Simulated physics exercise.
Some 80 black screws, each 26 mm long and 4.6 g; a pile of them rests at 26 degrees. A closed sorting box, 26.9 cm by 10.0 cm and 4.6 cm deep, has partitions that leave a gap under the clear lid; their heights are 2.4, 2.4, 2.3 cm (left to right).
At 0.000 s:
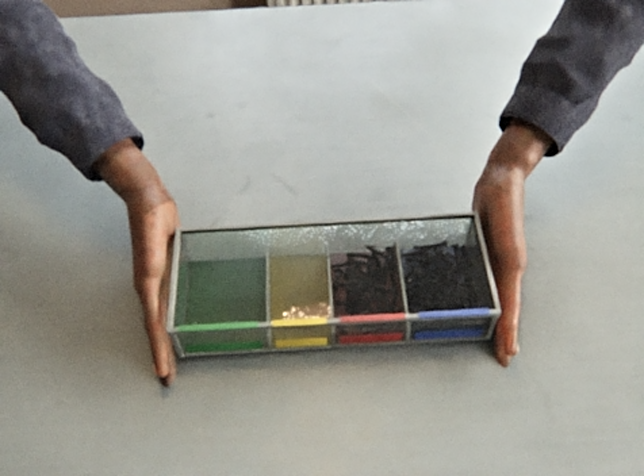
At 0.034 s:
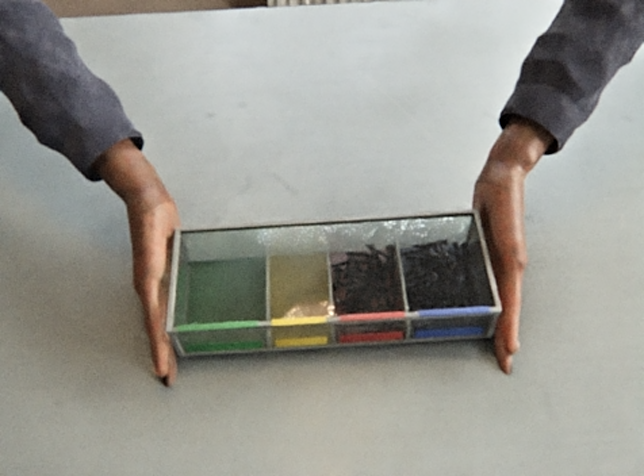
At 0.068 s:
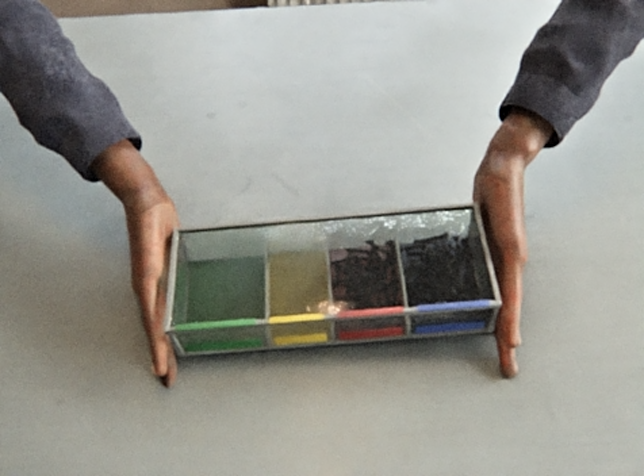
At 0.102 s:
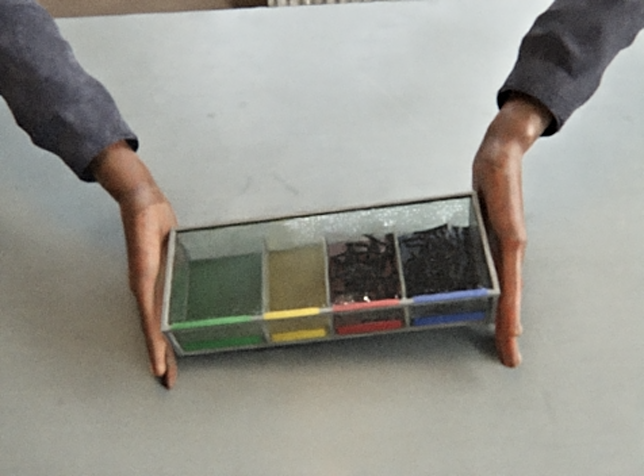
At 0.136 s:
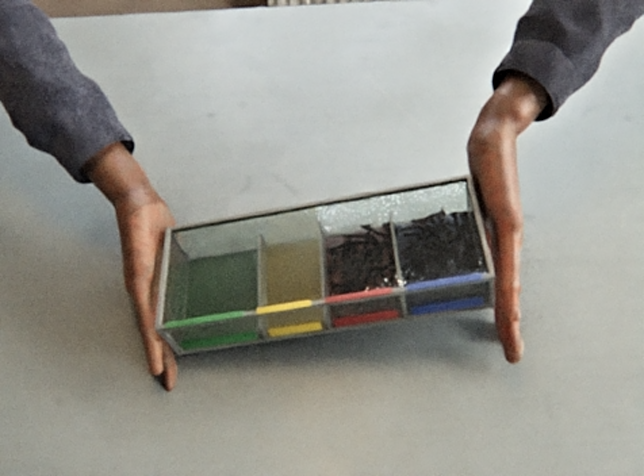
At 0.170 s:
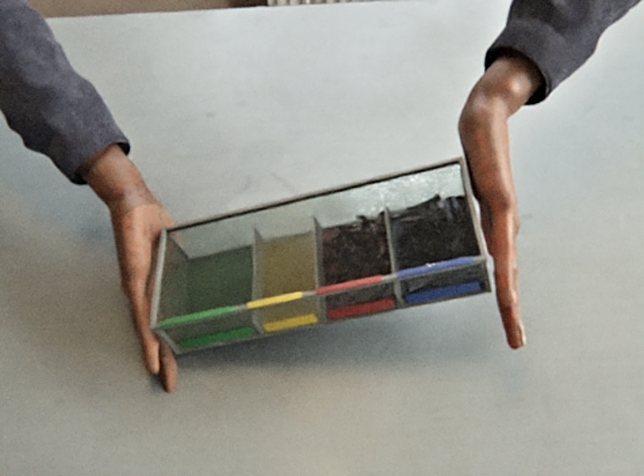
Two hands held a clear-lidded box with green, yellow, red and blue sections, dark pieces filling the two right ones, then raised its right end steadily, slanting the box down toward the left.
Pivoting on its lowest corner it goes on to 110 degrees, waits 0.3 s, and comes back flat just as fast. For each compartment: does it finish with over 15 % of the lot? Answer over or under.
Red under, blue under, green over, yellow under.
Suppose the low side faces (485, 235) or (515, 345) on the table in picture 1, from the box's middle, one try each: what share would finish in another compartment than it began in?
Some 40 and 45 per cent.
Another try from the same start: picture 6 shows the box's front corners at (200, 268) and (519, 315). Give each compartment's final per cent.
Red 0; blue 100; green 0; yellow 0.
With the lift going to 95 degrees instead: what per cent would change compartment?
About 100 per cent.
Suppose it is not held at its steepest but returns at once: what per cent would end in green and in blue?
Then: Green 95; blue 0.
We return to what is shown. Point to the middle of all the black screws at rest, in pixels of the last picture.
Near (208, 284).
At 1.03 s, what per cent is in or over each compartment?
Red 20; blue 0; green 55; yellow 20.
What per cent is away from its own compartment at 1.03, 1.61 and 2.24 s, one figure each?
About 95, 100, 100.
Then, at 1.03 s, tilt 110 degrees; red 20 %, green 55 %, yellow 20 %.
Then, at 1.61 s, tilt 59 degrees; green 100 %.
After 2.24 s, tilt 0 degrees; green 100 %.
At rest (2.5 s), red 0 %, blue 0 %, green 100 %, yellow 0 %.
